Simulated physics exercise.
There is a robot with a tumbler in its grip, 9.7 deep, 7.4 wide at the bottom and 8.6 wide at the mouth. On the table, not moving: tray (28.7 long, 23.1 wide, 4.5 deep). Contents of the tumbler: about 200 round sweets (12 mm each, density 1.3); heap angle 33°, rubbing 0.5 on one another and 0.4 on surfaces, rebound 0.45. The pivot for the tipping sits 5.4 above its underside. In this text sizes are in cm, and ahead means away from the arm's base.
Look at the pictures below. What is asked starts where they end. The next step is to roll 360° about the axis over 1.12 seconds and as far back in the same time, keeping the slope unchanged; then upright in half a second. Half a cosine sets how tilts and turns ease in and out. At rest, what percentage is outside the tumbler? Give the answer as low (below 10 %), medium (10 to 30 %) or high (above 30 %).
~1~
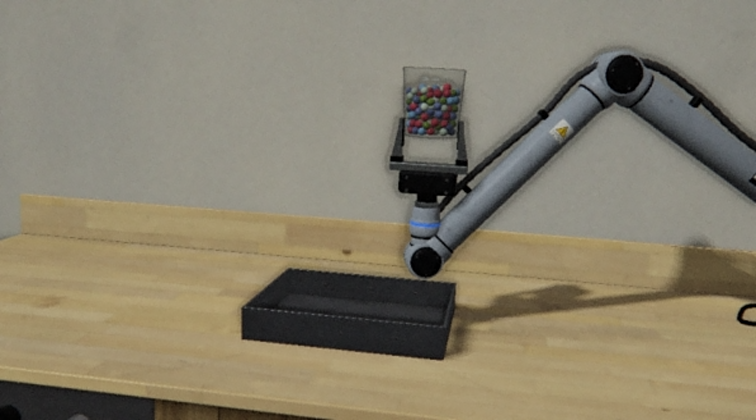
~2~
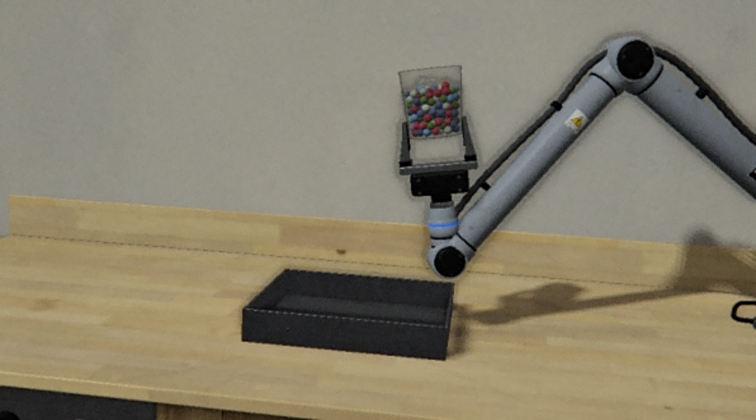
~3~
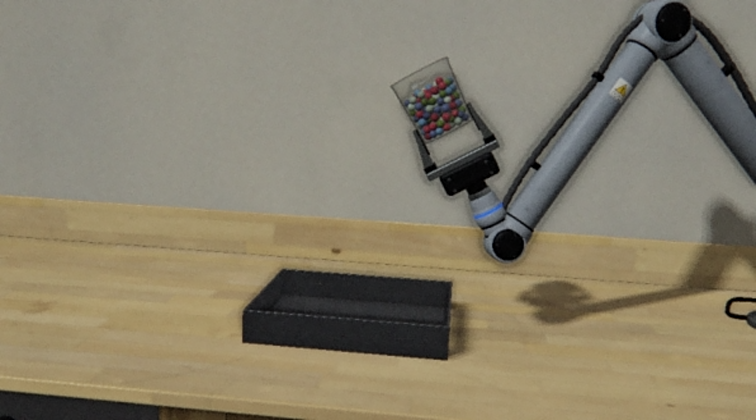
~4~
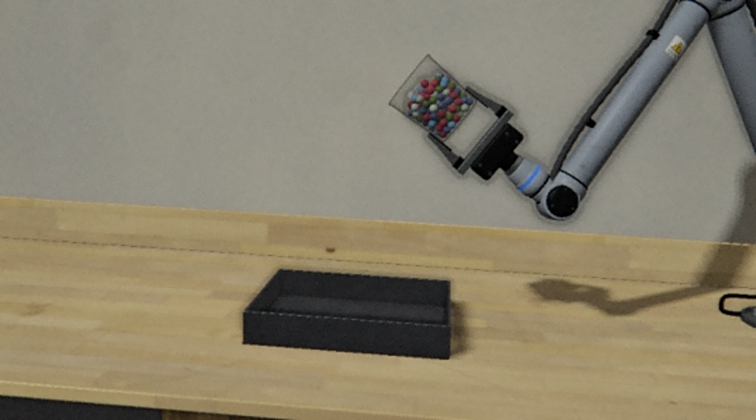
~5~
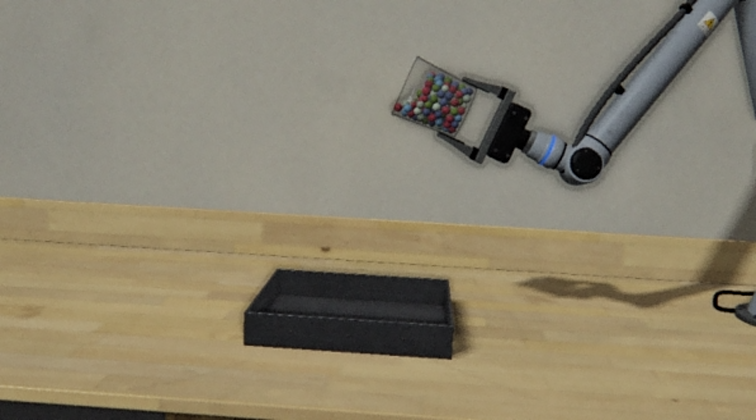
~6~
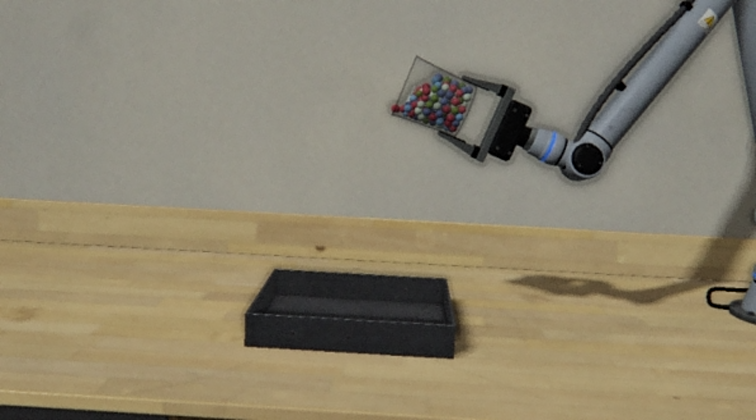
Medium, 10 to 30 %.
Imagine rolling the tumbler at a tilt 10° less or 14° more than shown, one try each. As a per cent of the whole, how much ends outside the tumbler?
Estimates: Close to 0 % and 65 %.
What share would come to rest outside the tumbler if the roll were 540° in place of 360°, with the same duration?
Roughly 20 percent, then.
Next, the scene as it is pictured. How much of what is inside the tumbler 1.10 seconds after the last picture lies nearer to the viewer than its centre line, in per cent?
60 per cent, roughly.
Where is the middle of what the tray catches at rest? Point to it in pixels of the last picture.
I'd place it near (323, 323) in the last picture.
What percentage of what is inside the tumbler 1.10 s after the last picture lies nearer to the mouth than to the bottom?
Near 35 percent is in the half by the mouth.
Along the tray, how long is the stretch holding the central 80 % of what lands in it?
Roughly 18 centimetres.
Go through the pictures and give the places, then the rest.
In the first picture, the tumbler middle at (433, 104), upright; upper third of the load around (434, 95), from x 410 to 455, top at y 90; 195 in the tumbler.
In the second picture, the tumbler middle at (433, 104), tipped 9°; upper third of the load around (434, 95), from x 410 to 455, top at y 85.
In the third picture, the tumbler middle at (434, 103), tipped 30°; upper third of the load around (439, 95), from x 410 to 465, top at y 80.
In the fourth picture, the tumbler middle at (435, 101), tipped 54°; upper third of the load around (440, 92), from x 410 to 470, top at y 75.
In the fifth picture, the tumbler middle at (436, 100), tipped 69°; upper third of the load around (444, 90), from x 400 to 470, top at y 75.
In the sixth picture, the tumbler middle at (436, 99), tipped 70°; upper third of the load around (446, 91), from x 395 to 470, top at y 80; 195 in the tumbler.
Then, 1.10 s on, tipped 70°, highest piece 38 above the table; 177 in the tumbler, 13 in the tray, 5 in flight or on a rim.
Then, 2.19 s on, tipped 70°, highest piece 38 above the table; 163 in the tumbler, 30 in the tray, 2 in flight or on a rim.
Then, 2.94 s on, upright, highest piece 39 above the table; 162 in the tumbler, 33 in the tray.
Then, 3.64 s on, upright, highest piece 39 above the table; 162 in the tumbler, 33 in the tray.
In the end, 162 in the tumbler, 33 in the tray. That is 17 % outside the tumbler.
